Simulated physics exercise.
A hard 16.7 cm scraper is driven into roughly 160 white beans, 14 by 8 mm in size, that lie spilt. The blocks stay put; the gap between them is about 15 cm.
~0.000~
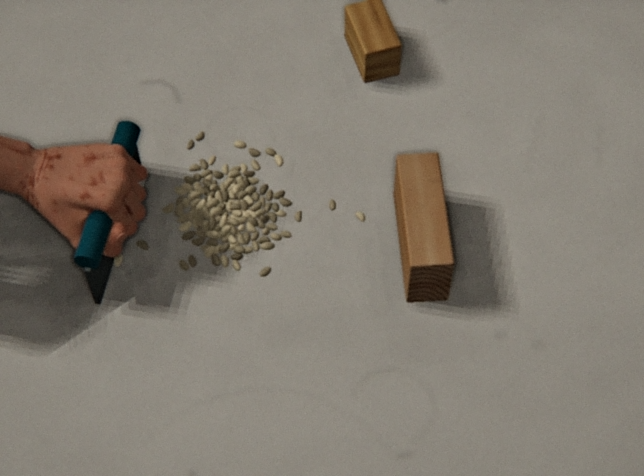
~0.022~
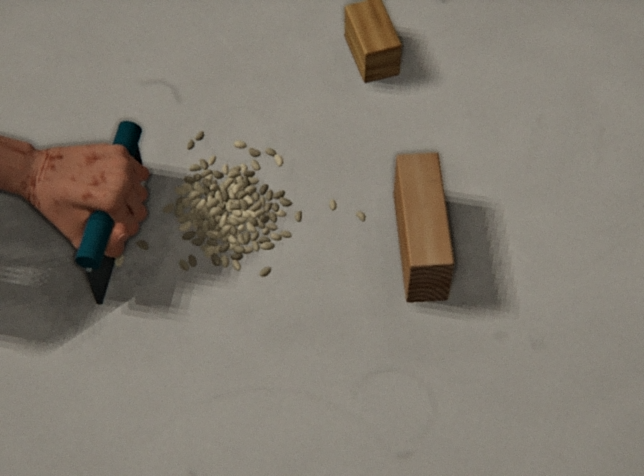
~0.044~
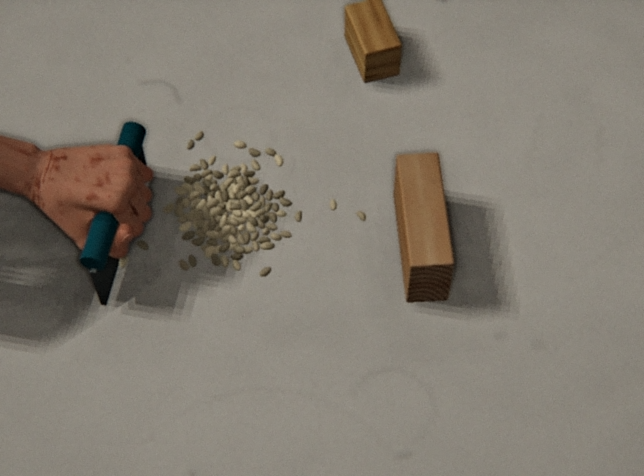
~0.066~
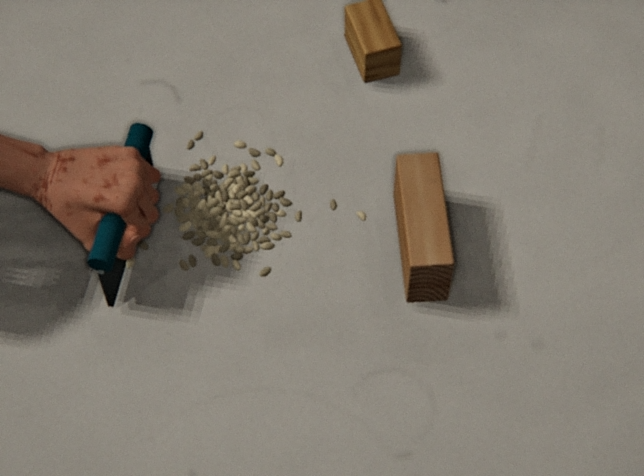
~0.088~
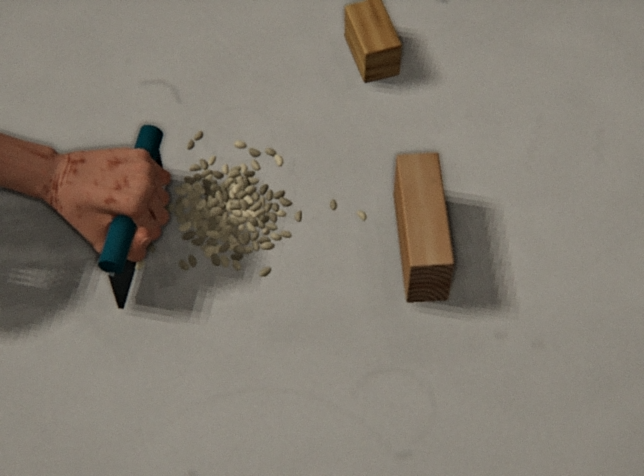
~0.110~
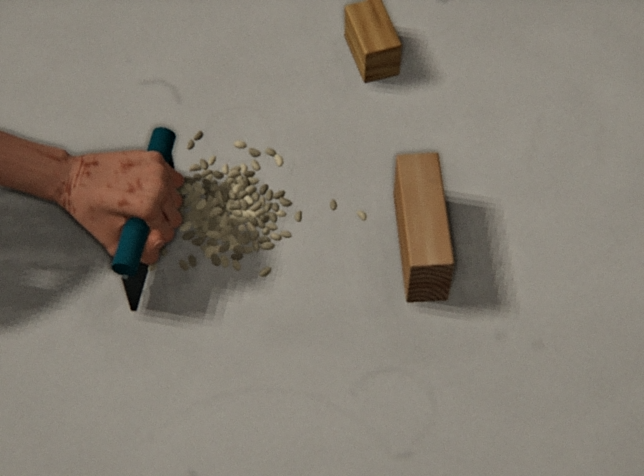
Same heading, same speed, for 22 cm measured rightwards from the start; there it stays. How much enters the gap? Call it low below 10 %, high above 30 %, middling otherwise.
I would say low.
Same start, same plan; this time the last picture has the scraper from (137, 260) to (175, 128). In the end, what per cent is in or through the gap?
Through the gap: 20 per cent.
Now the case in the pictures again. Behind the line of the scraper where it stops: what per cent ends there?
I'd say some 30 per cent.
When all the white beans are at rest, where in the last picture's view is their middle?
I'd put it somewhere close to (373, 240).
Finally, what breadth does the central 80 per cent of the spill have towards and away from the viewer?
22 cm.
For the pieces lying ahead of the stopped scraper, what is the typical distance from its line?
About 3 cm.
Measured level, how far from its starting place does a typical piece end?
Roughly 16 cm.
Then, at 0.32 s, scraper 17 cm from its start, spill 18 cm wide; held up before the blocks 100 %.
Then, at 0.52 s, scraper 24 cm from its start, spill 24 cm wide; round the near block 10 %, held up before the blocks 90 %.
Then, at 0.70 s, scraper 24 cm from its start, spill 25 cm wide; round the near block 15 %, held up before the blocks 85 %.
In the end, at 2.7 s, in or through the gap 5 %, round the near block 15 %, round the far block 0 %, held up before the blocks 85 %.
